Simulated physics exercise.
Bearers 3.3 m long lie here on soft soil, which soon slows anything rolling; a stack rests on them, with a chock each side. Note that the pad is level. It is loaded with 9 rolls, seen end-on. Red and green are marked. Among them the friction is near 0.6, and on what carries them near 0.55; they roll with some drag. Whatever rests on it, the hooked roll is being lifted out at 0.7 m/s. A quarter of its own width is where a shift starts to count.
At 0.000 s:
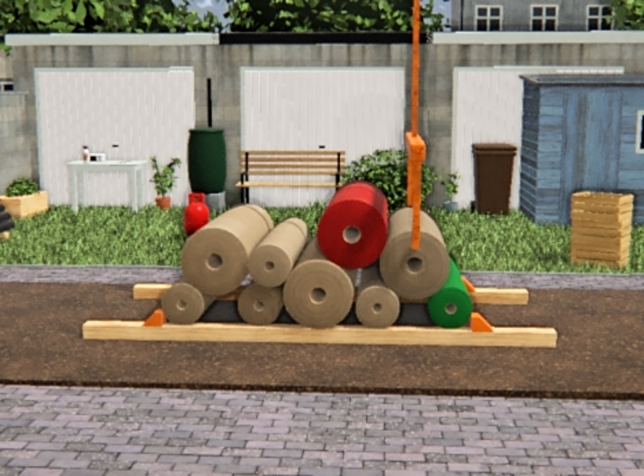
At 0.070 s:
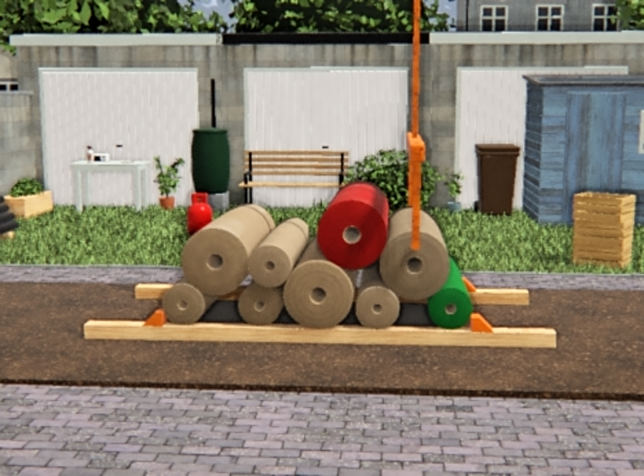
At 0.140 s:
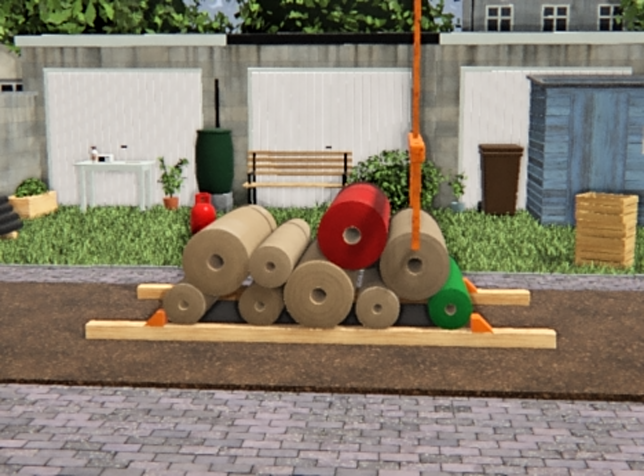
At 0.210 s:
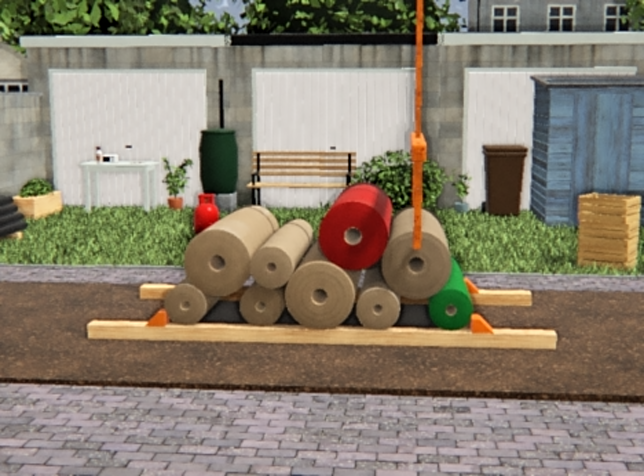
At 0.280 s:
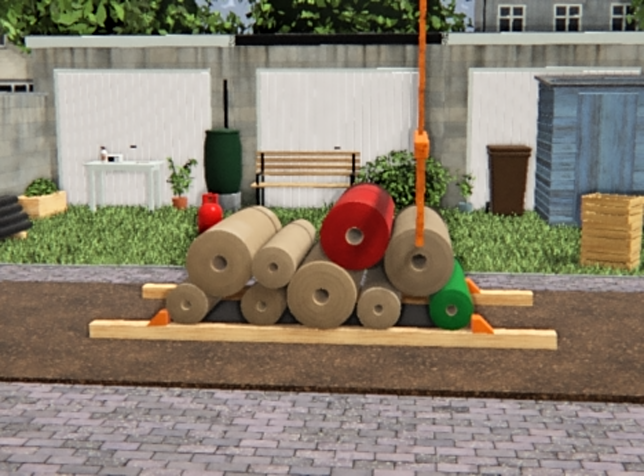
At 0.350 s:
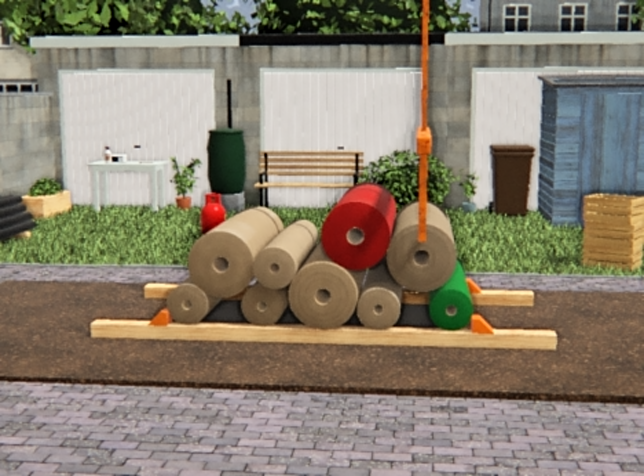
At first, nine rolls, one red and one green among brown ones, sit stacked on wooden beams in a walled yard, an orange line reaching the upper right roll. The view drifts slightly against the background while the pile stays still. Then the line raises that brown roll very slightly, the others barely changing.
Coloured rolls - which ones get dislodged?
Red: Goes, green: Stays.
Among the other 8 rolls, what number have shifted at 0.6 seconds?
By then the number is 0.
Then, 0.6 s in, red is 5 cm further right; green is unmoved; 0 out of place.
Then, 0.7 s in, still the same for red, green; 0 out of place.
Then, 0.8 s in, red is 13 cm further right and 4 cm lower; still the same for green; 1 out of place.
Then, 0.9 s in, red is 19 cm further right and 9 cm lower; still the same for green; 1 out of place.
In the end (2.1 s), red is 45 cm further right and 20 cm lower; green is unmoved; 1 out of place.
